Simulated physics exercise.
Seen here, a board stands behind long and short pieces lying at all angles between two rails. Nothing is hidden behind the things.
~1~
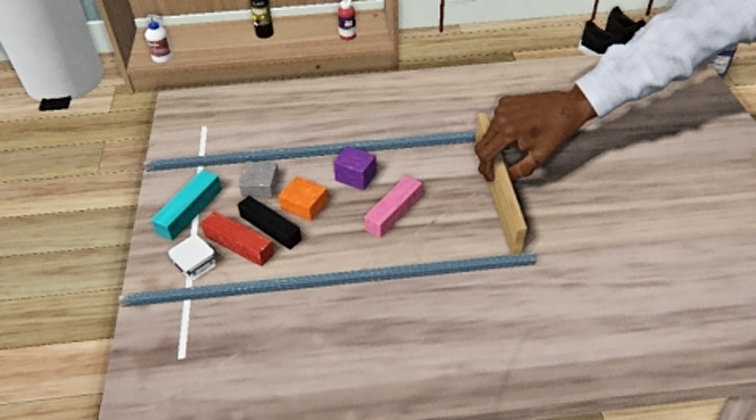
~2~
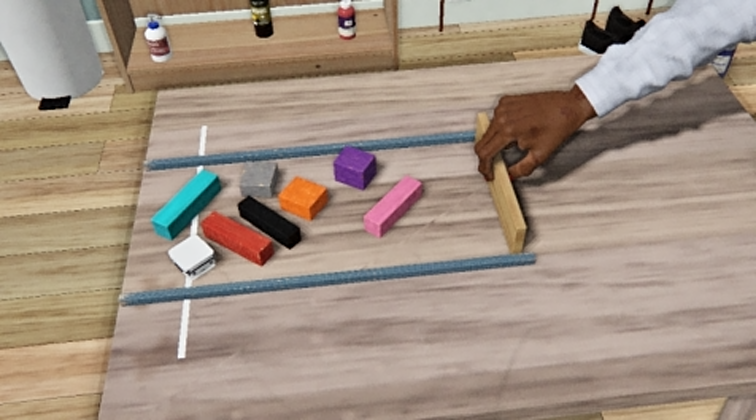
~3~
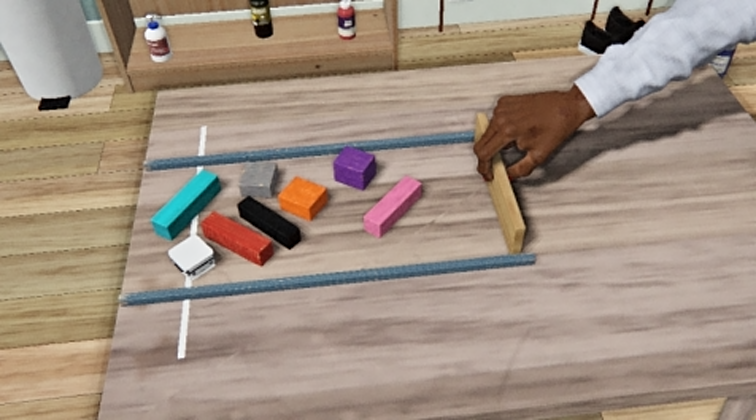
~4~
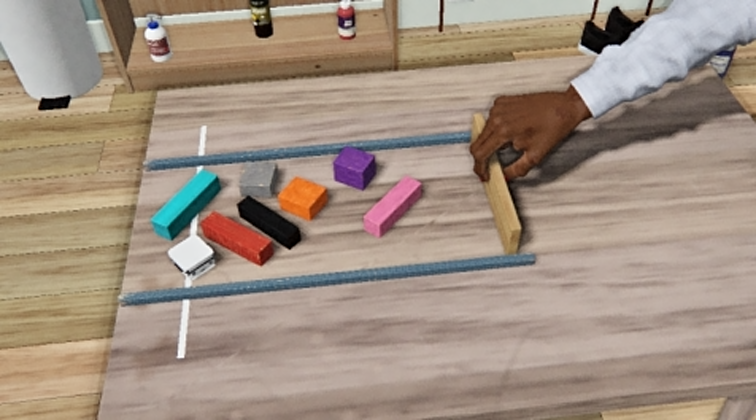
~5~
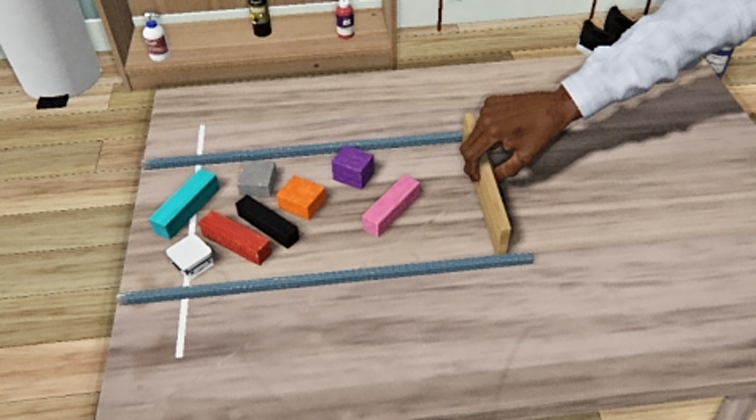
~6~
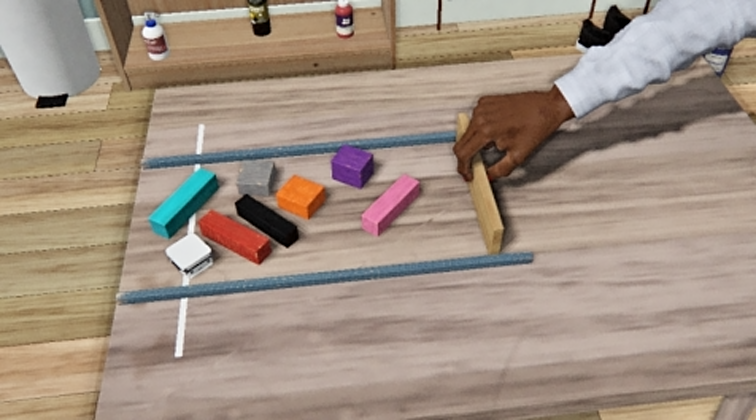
On a wooden tabletop, a hand holding a board upright between two rails, then sliding it slightly left toward still, scattered coloured blocks.
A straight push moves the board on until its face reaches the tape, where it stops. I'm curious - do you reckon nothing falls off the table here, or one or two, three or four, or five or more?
I'd say one or two fall off.
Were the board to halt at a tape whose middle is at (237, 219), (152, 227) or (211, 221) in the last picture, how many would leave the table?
Tallies in the order asked: 0, 5, 1.
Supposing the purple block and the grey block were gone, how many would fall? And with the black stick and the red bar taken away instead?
That gives 0 in the first case, then 1 in the second.
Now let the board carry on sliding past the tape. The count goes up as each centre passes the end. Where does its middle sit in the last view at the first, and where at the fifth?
Pixels, in order: Around (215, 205), around (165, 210).
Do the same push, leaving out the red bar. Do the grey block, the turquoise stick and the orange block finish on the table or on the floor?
Note: Grey block is on by the end; turquoise stick is off by the end; orange block is on by the end.
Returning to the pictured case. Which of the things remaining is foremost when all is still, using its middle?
Foremost is the black stick.
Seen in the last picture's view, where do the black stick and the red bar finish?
Black stick: About (133, 236); red bar: About (143, 260).
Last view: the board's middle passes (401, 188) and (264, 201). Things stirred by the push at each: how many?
At the first spot the count is 1, and at the second it is 8.
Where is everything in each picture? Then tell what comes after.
In the first frame, turquoise stick (188, 204); white case (193, 259); red bar (238, 238); board (498, 181); tape (195, 225).
In the second frame, white case (193, 258); pink bar (394, 206).
In the third frame, red bar (237, 239); grey block (259, 179).
In the fourth frame, turquoise stick (187, 204); purple block (355, 168).
In the fifth frame, white case (191, 258); orange block (302, 198).
In the sixth frame, turquoise stick (185, 202); white case (190, 257); red bar (235, 237); board (477, 181); tape (192, 223).
Early on, none off yet; turquoise stick at rest near (185, 202); white case at rest near (190, 257); red bar at rest near (235, 237).
A while later, none off yet; turquoise stick travelled a little near (148, 208); white case travelled about its own width near (160, 270); red bar travelled about its own width near (187, 255).
Finally, the number that fall off is one or two; lost, white case and turquoise stick.
